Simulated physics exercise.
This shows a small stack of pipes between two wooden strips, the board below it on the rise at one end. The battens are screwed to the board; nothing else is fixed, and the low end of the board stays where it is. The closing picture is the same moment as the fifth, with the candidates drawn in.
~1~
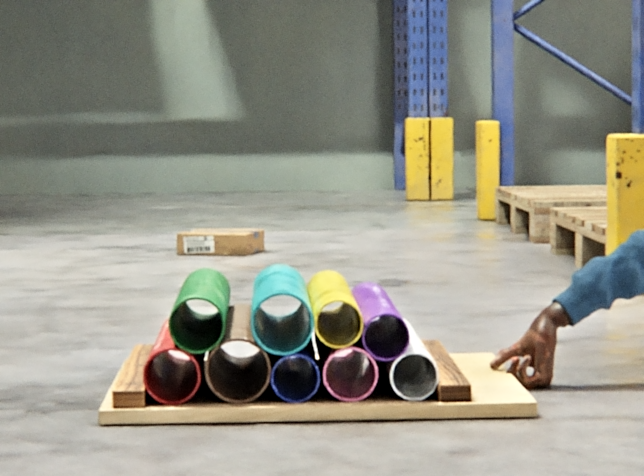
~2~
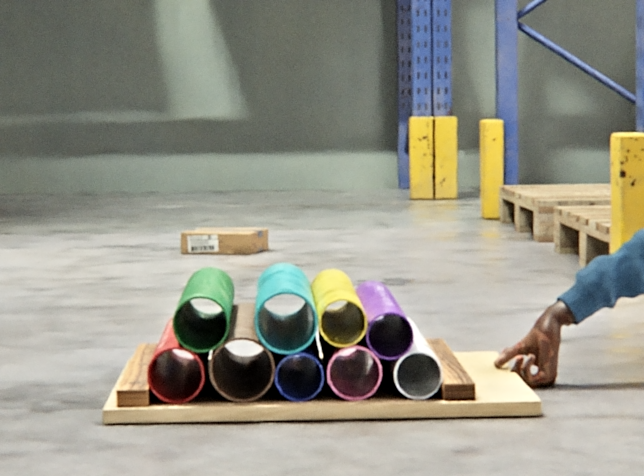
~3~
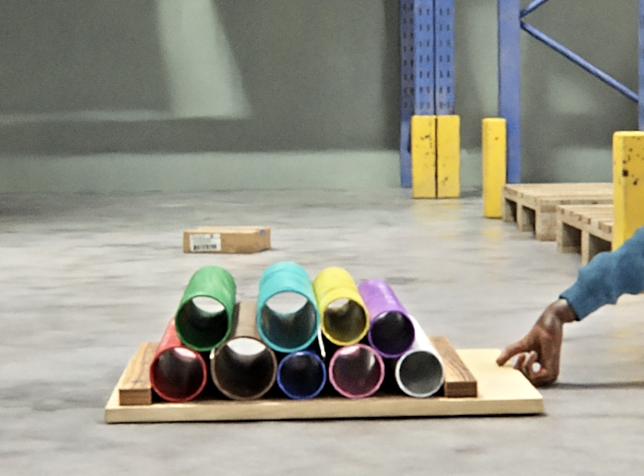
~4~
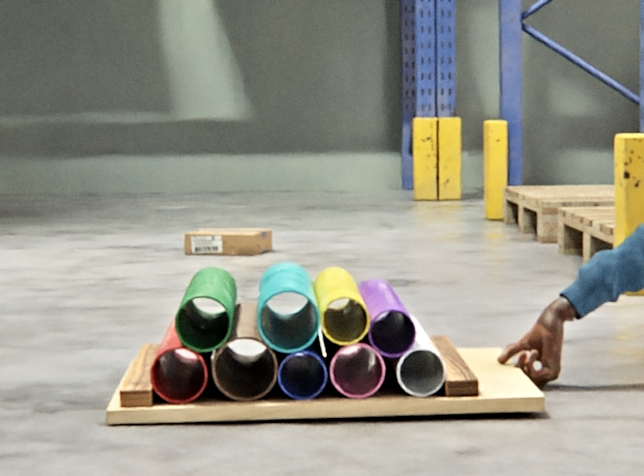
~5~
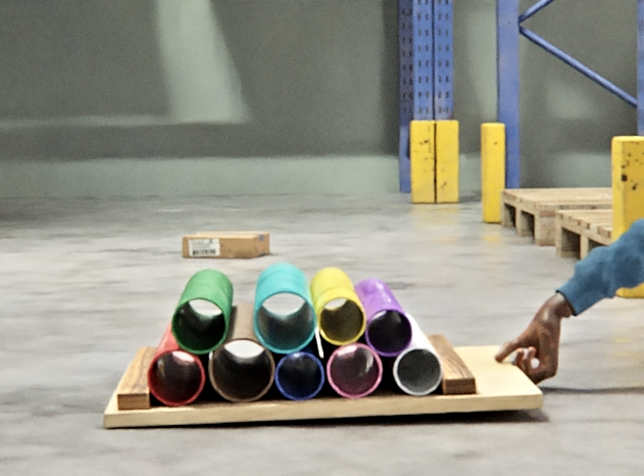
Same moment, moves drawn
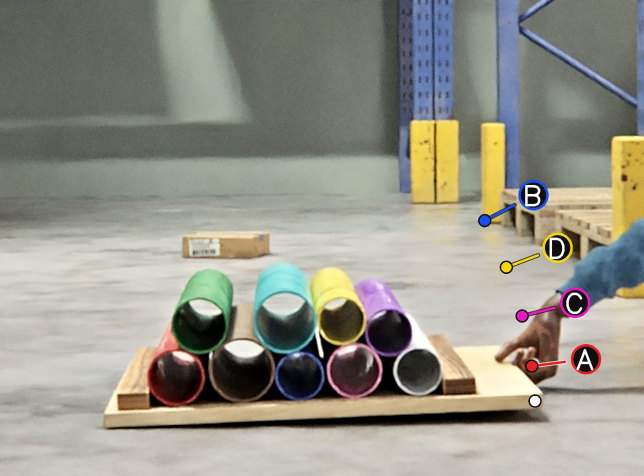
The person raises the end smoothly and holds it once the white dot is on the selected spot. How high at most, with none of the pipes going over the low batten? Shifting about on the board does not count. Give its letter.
D is the limit.
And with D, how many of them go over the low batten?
The count is none.
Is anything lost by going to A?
No.
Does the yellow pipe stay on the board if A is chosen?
Yes.
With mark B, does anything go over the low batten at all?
At B: Yes.
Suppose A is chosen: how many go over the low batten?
The count is none.
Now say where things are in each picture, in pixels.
The first picture shows white pipe (414, 376); turquoise pipe (282, 324); green pipe (197, 325).
The second picture shows green pipe (201, 324); purple pipe (390, 336).
The third picture shows board (320, 374); white pipe (421, 372); brown pipe (244, 368).
The fourth picture shows board (321, 374); red pipe (179, 375); brown pipe (245, 369).
The fifth picture shows board (319, 375); red pipe (176, 377); brown pipe (242, 370).
On the copy, A at (532, 366); B at (485, 221); C at (522, 316); D at (506, 267); the white dot at (535, 401).
On D. First, board at 14°.
Then, board at 20°.
Finally, board at 20°, none over the low batten.
By contrast, A none over the low batten; B three over the low batten (turquoise, green, yellow); C none over the low batten.
